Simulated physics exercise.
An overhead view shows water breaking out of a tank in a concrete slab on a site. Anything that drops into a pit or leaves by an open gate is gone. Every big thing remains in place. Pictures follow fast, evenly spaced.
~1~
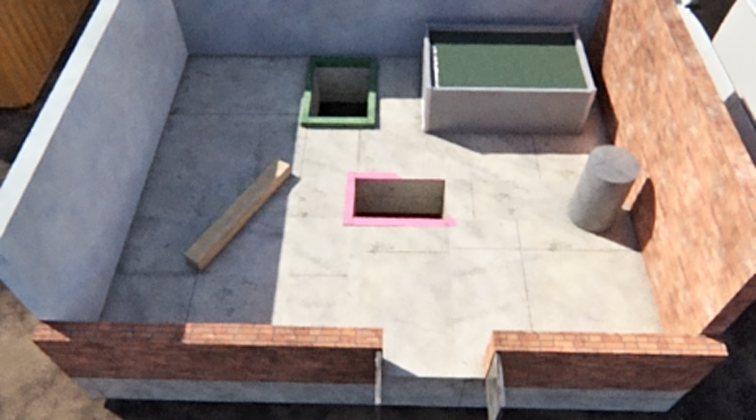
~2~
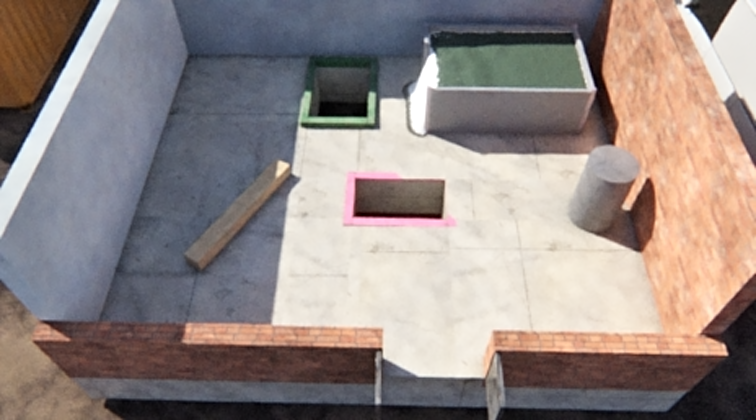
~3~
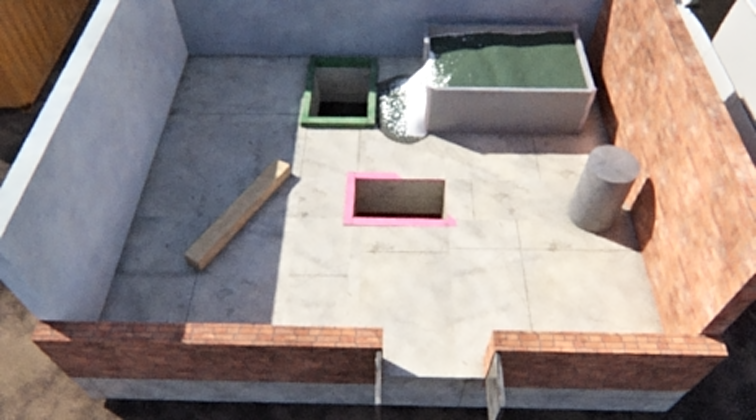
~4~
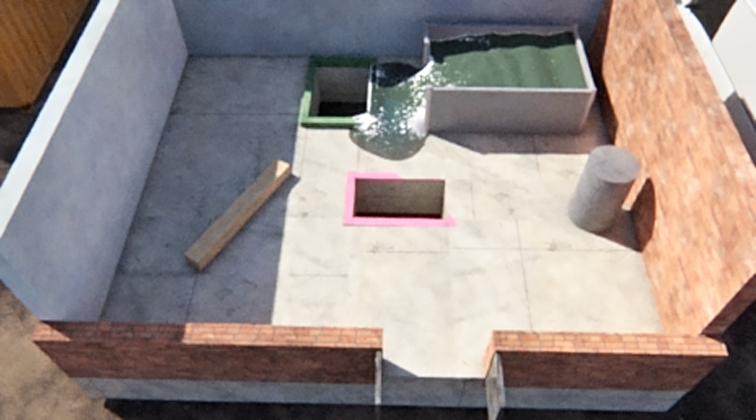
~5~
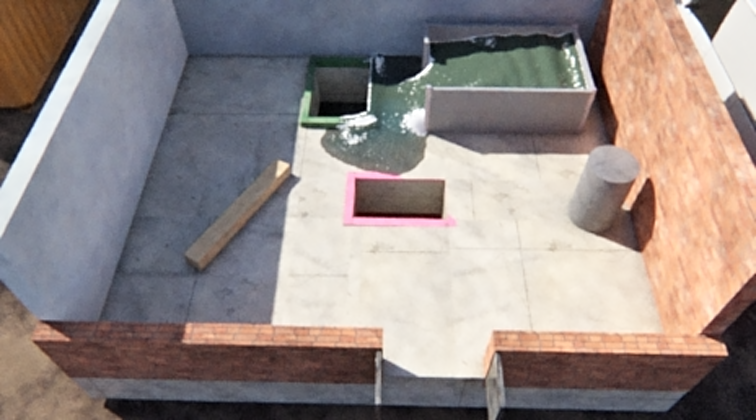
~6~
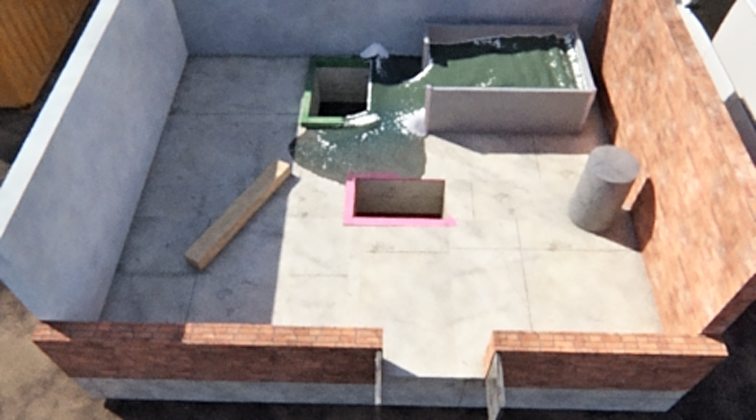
Water tank on a walled concrete slab pouring water from its left side, the water spreading left around a green-edged opening.
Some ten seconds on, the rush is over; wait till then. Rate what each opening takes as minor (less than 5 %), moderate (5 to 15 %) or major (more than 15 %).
The gate - minor, the green pit - major, the pink pit - moderate.
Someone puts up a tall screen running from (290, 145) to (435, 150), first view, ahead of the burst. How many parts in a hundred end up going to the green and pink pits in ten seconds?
The green pit gets 50 per cent, the pink pit 0 per cent.
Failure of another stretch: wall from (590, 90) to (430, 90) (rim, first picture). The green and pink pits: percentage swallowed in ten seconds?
Green 0 %, pink 30 %.
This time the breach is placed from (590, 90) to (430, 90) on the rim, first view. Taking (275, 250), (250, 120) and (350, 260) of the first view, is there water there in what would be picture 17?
Well, the first is missed by the spill, the next missed by the spill, the last missed by the spill.
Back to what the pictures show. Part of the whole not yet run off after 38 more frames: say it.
I make it 54 per cent.
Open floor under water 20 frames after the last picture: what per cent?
It comes to roughly 40 in a hundred.
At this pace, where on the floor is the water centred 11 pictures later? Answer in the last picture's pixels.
I'd say around (427, 120).
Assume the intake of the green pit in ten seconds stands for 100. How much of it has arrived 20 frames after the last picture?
Share at that point: Close to 85 in a hundred.
A moment on, water covers 20 % of the floor; the gate 0 %, the green pit 15 %, the pink pit 1 %.
Next, water covers 35 % of the floor; the gate 0 %, the green pit 26 %, the pink pit 2 %.
Then, water covers 40 % of the floor; the gate 0 %, the green pit 35 %, the pink pit 3 %.
Later, water covers 60 % of the floor; the gate 0 %, the green pit 41 %, the pink pit 6 %.
In the end, water covers 75 % of the floor; the gate 1 %, the green pit 42 %, the pink pit 10 %.
